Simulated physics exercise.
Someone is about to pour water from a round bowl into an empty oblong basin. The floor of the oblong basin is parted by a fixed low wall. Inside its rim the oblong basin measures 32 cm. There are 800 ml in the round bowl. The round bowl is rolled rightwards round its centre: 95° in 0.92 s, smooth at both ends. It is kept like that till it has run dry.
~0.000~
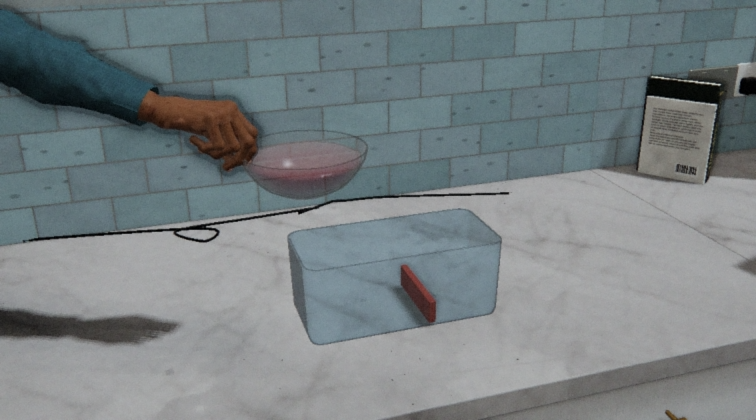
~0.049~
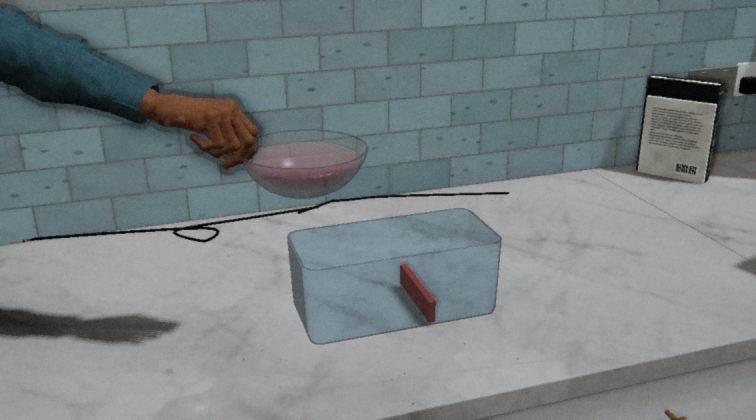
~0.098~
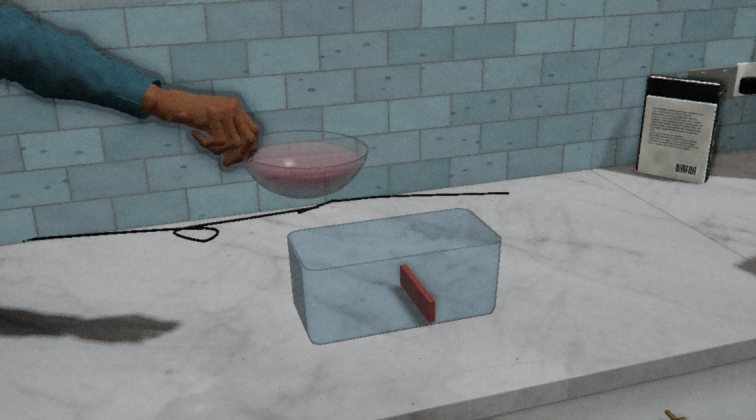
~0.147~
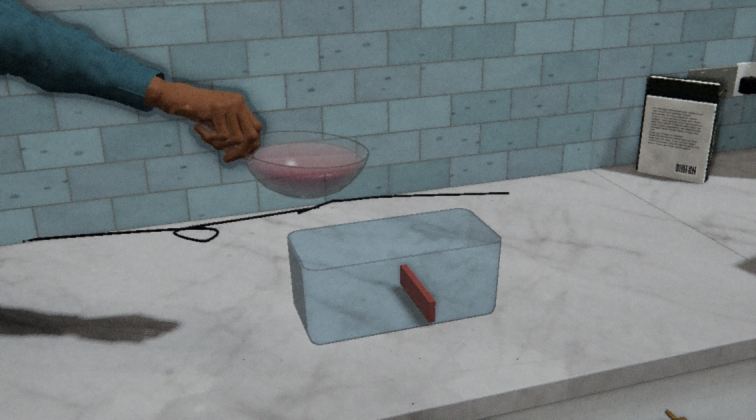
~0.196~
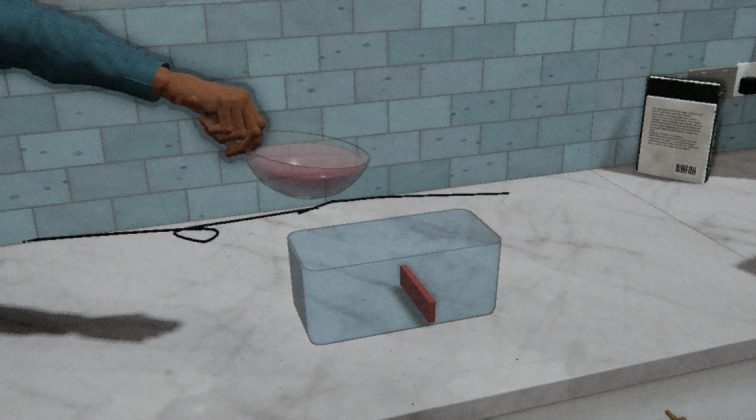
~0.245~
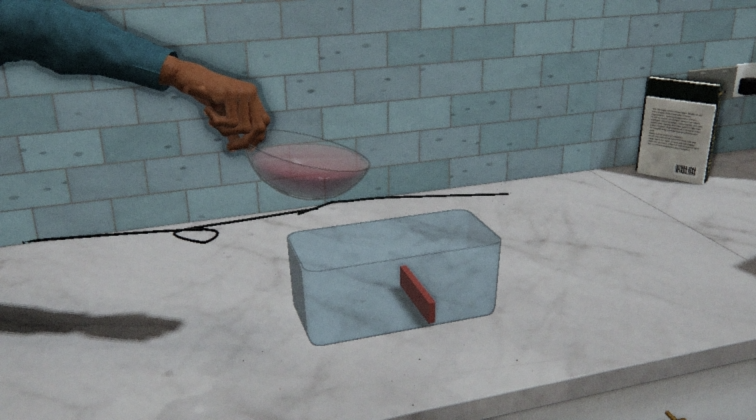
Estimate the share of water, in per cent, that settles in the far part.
The far part has some 23 per cent.
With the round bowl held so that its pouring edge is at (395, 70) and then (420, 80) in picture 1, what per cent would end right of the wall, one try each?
In turn about 60 and 60 per cent.
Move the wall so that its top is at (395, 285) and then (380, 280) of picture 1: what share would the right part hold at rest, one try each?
In turn about 60 and 80 per cent.
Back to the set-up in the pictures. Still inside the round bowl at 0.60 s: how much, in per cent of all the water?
Some 22 per cent.
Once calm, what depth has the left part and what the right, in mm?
Some 22 mm on the left and 12 mm on the right.
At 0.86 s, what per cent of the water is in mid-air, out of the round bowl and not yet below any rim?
Near 2 in a hundred.
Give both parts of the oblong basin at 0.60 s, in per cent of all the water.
Near 28 on the left, 8 on the right.
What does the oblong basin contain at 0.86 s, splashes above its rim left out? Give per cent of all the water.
Some 96 per cent.
Then, 0.60 s in, the tilt is 69° and 23 per cent is still to pour, 28 is left of the wall and 8 right of it.
Then, 0.86 s in, the tilt is 94° and 0 per cent is still to pour, 77 is left of the wall and 20 right of it.
Then, 1.13 s in, the tilt is 95° and 0 per cent is still to pour, 77 is left of the wall and 21 right of it.
Then, 1.42 s in, the tilt is 95° and 0 per cent is still to pour, 75 is left of the wall and 23 right of it.
Finally, 75 per cent lies left of the wall, 23 right of it and 2 outside.
